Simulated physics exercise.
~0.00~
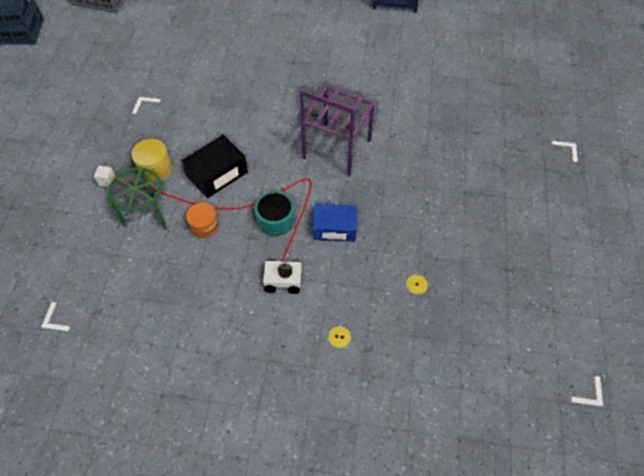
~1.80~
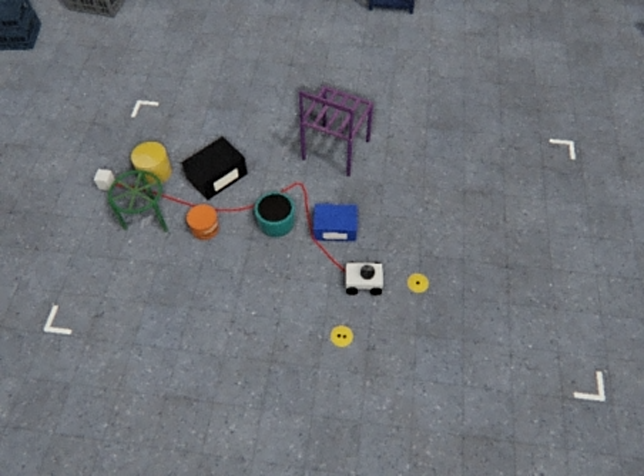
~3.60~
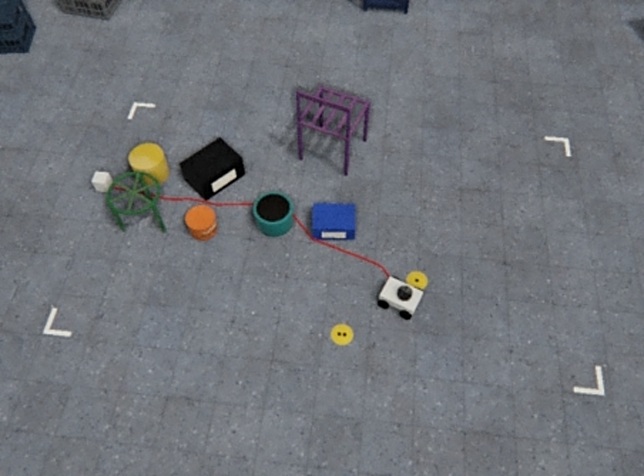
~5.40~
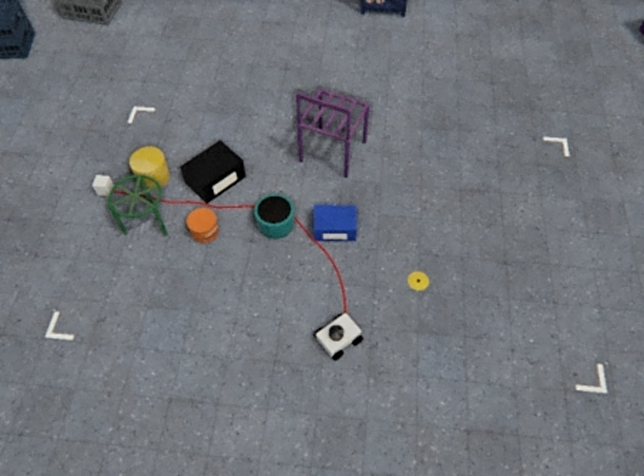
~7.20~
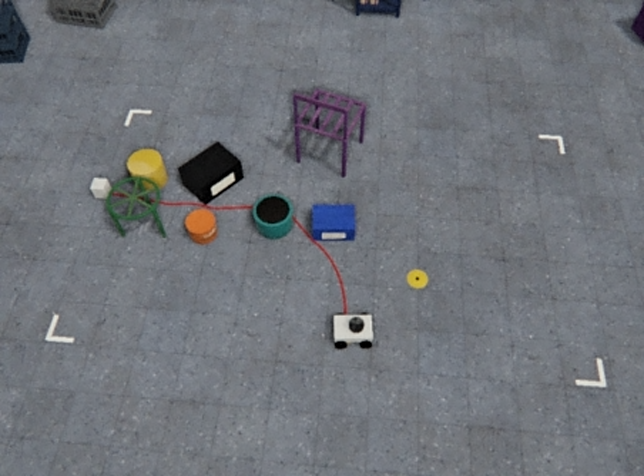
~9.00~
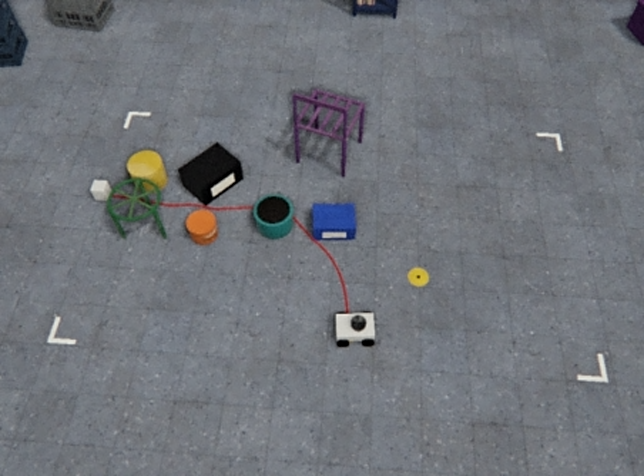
A small white cart trailing a red lead rolls right to one yellow mark, then down-left to another, stopping among undisturbed objects.
